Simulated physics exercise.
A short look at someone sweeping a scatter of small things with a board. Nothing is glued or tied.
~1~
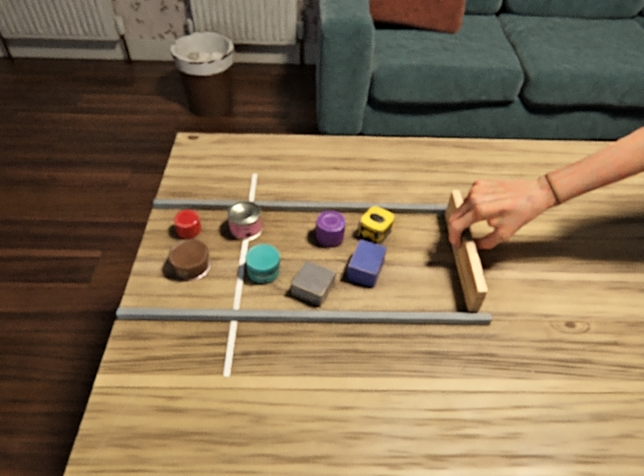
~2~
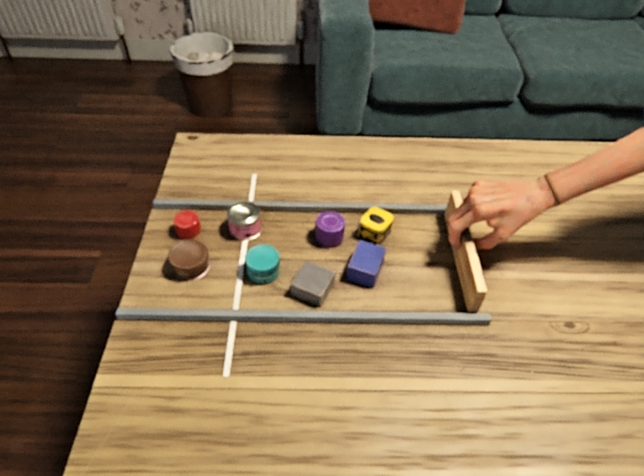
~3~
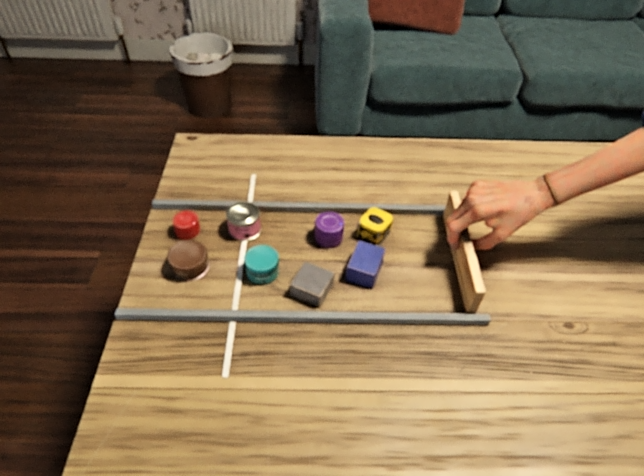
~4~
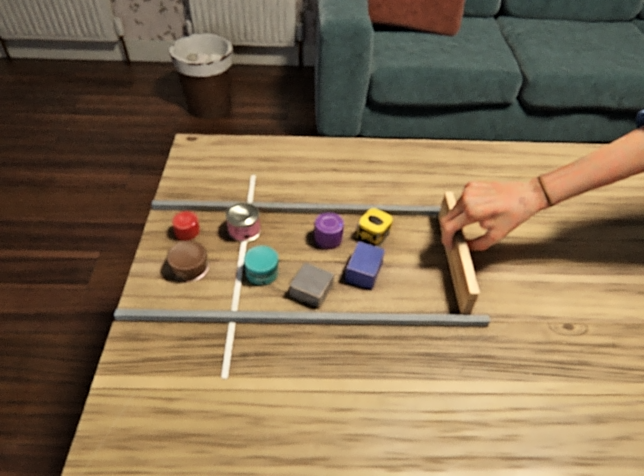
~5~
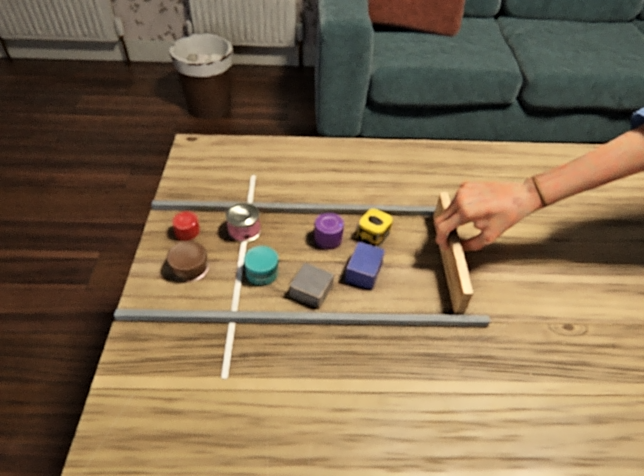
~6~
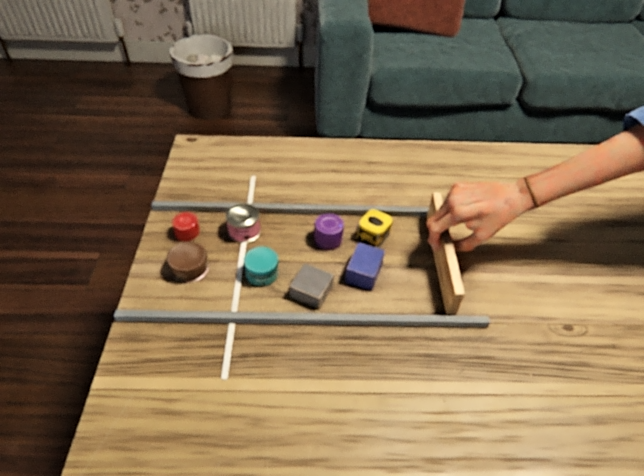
At first, a hand holds a wooden board upright at the right end of two grey rails on a table, with small lids, a pot, a tin and blocks scattered between them. Then the hand slides the board slightly left, still clear of the objects, which stay where they are.
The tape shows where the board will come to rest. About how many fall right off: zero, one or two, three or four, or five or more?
The number that fall off is zero.
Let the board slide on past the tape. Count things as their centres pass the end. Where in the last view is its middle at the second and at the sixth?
First at (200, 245), next at (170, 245).
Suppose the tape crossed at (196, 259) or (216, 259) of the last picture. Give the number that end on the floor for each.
Down on the floor: 2 and 0.
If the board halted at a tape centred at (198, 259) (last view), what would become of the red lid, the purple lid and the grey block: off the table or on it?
The red lid goes over, the purple lid stays on, the grey block remains up.
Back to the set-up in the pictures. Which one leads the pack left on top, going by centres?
Foremost is the brown tin.
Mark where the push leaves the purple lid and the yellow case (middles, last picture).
The purple lid stops around (202, 237); the yellow case around (232, 231).
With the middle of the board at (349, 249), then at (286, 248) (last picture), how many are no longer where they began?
First 4, then 6.
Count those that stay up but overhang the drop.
The number is 0.
Early on, none off yet; red lid at rest near (186, 227); brown tin at rest near (188, 262); pink pot at rest near (244, 223).
A while later, none off yet; red lid at rest near (186, 227); brown tin at rest near (188, 262); pink pot travelled about its own width near (215, 219).
Finally, the number that fall off is zero.
